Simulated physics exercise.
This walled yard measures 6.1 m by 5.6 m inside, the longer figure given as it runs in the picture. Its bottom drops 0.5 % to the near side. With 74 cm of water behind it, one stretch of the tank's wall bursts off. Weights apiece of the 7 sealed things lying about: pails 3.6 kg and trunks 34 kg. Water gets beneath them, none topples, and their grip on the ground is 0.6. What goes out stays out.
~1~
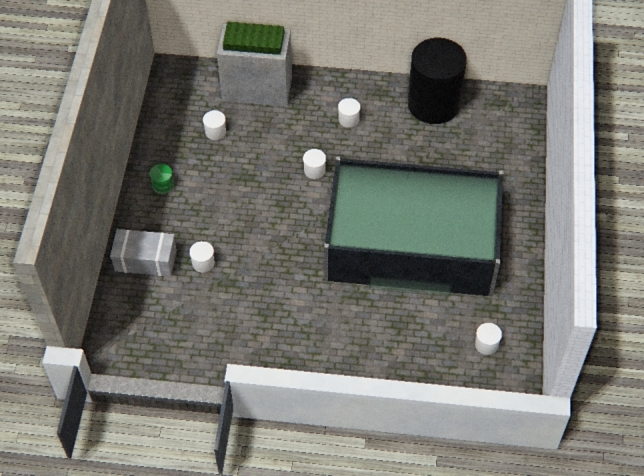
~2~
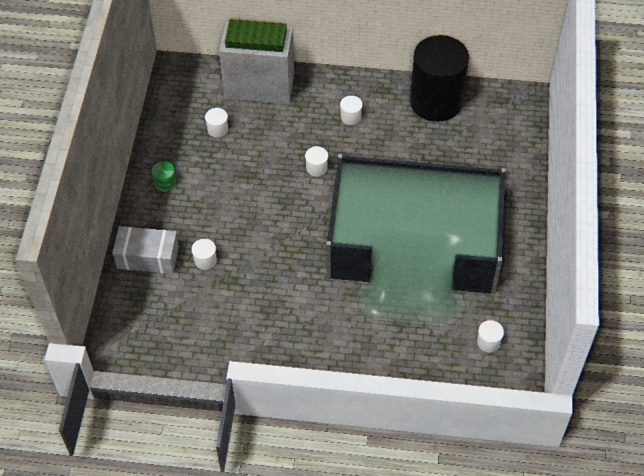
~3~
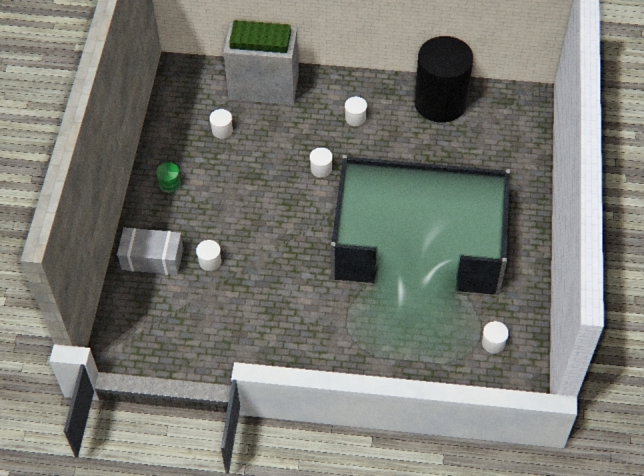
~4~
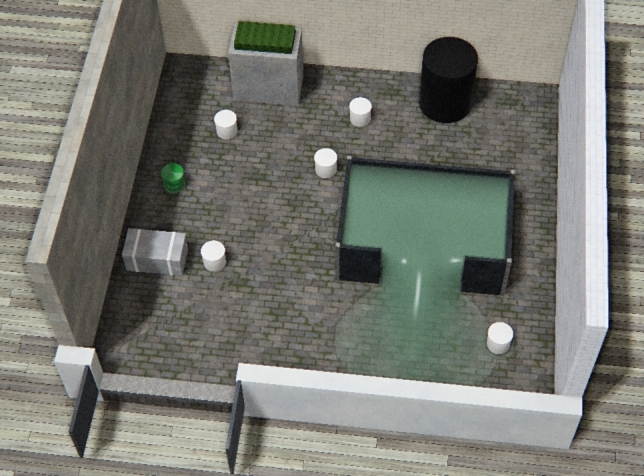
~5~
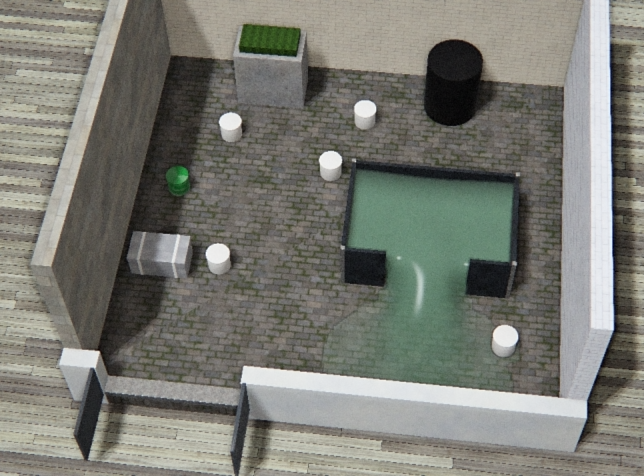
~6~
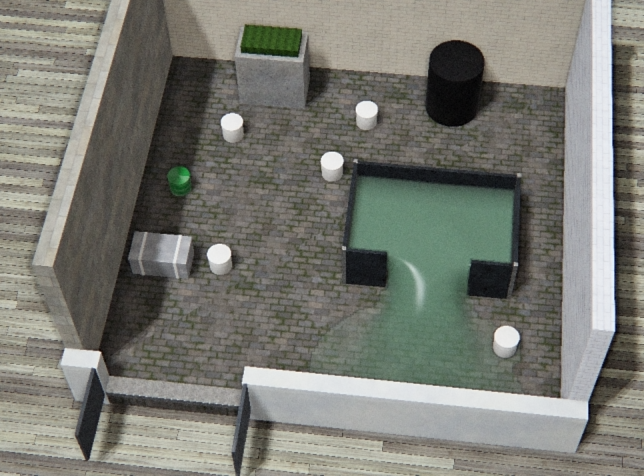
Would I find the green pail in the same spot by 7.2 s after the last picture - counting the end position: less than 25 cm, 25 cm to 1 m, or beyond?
The green pail is nudged along.
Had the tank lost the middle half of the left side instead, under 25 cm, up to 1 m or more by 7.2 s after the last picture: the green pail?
Then the green pail gets carried off.
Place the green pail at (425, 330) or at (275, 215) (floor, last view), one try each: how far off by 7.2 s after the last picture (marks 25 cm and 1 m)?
In that order: It ends far away; it holds its place.
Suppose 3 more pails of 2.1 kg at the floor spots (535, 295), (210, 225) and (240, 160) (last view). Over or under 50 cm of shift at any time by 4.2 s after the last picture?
In that order: Past it, more, less.
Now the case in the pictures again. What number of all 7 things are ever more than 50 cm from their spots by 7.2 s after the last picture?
4 of them.
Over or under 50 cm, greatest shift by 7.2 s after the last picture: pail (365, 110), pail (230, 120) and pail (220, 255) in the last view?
In that order: Short of it, under, over.
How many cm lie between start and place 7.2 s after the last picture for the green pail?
Roughly 60 cm.
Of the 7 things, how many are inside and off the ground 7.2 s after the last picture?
2 of them.
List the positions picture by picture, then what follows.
The green pail at (161, 173) rests on the ground; 3.2 m2 under water; 0 of 7 have shifted, in the first picture.
The green pail at (163, 170) rests on the ground; water covers 3.8 m2; 0 of 7 have shifted, in the second picture.
The green pail at (167, 171), on the bottom; water covers 4.8 m2; 0 of 7 have shifted, in the third picture.
The green pail at (172, 172) rests on the ground; 6.0 m2 under water; 0 of 7 have shifted, in the fourth picture.
The green pail at (177, 175) rests on the ground; water covers 6.6 m2; 0 of 7 have shifted, in the fifth picture.
The green pail at (179, 175), on the bottom; water covers 6.8 m2; 0 of 7 have shifted, in the sixth picture.
Then, 0.9 s after the last picture the green pail is near (179, 175), 0.0 m from its start, aground; 0 of 7 are out; 0 afloat.
Then, 2.8 s after the last picture the green pail is near (179, 175), 0.0 m from its start, aground; 0 of 7 are out; 1 afloat.
Then, 4.8 s after the last picture the green pail is near (191, 166), 0.2 m from its start, aground; 0 of 7 are out; 1 afloat.
Then, 7.2 s after the last picture the green pail is near (211, 152), 0.6 m from its start, aground; 0 of 7 are out; 2 afloat.
